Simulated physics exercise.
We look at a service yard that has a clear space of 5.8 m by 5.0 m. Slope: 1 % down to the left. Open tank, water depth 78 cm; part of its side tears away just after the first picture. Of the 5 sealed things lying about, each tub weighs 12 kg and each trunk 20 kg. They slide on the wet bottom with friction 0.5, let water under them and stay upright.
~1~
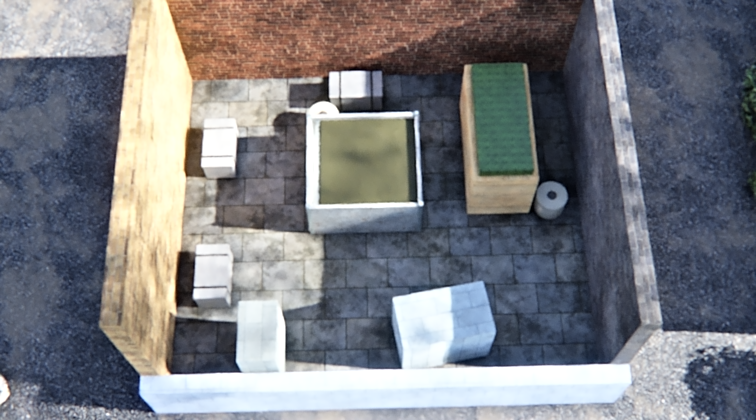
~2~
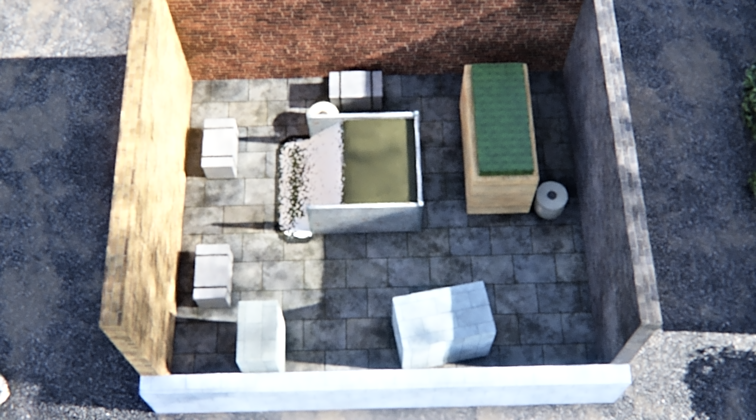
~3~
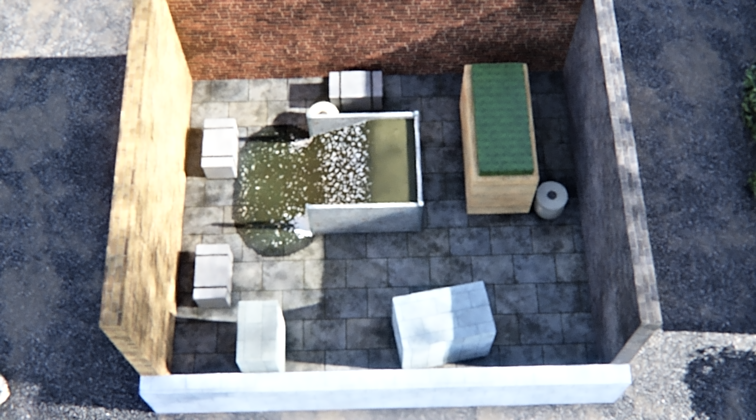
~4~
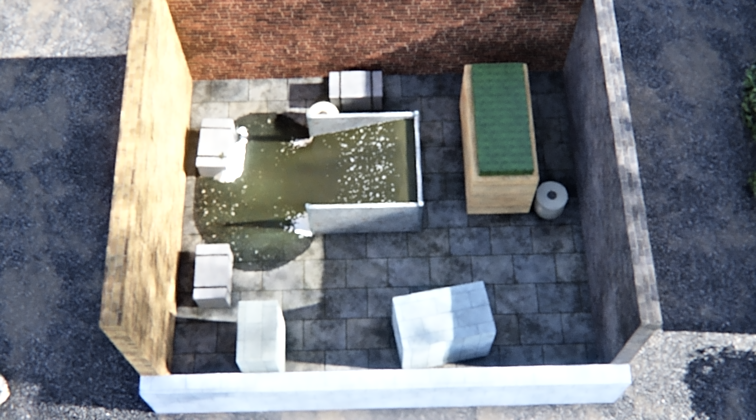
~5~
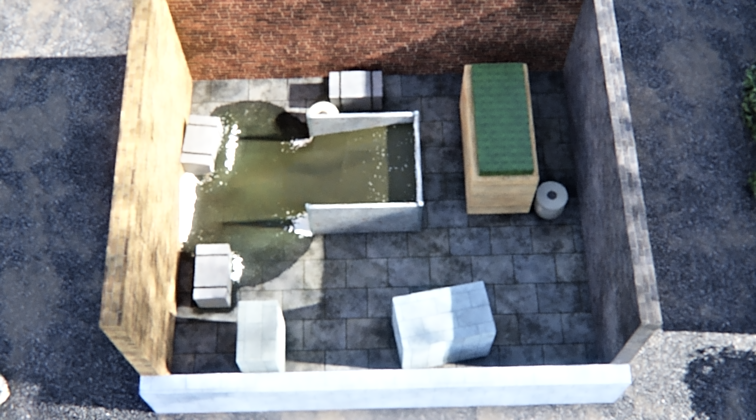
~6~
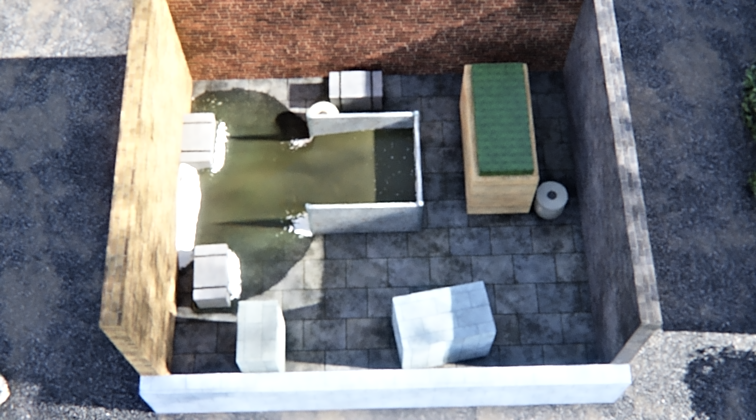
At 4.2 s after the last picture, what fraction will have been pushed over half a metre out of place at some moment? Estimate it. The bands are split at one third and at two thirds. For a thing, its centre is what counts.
It falls at two thirds or above.
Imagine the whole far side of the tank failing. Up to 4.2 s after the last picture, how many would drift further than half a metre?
The count would be 5.
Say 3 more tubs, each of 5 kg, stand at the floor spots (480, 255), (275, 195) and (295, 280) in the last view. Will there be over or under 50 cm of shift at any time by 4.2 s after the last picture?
Taking them one by one: It stays within, then it goes beyond, then it goes beyond.
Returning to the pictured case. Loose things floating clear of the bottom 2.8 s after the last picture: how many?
I'd say 4 of them.
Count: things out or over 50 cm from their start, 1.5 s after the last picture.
Answer: 2.
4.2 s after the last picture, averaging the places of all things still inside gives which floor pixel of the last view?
Close to pixel (410, 151).
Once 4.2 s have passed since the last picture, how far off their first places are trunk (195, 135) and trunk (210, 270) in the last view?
Going in order, that's 250 cm for one and 140 cm for the other.
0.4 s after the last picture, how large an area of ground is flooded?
Close to 9.0 m2, I'd say.
Then, 0.4 s after the last picture 0 of 5 are over 50 cm from their spots; 1 afloat.
Then, 1.5 s after the last picture 2 of 5 are over 50 cm from their spots; 2 afloat.
Then, 2.8 s after the last picture 3 of 5 are over 50 cm from their spots; 4 afloat.
Then, 4.2 s after the last picture 4 of 5 are over 50 cm from their spots, and 4 have been at some point; 3 afloat.
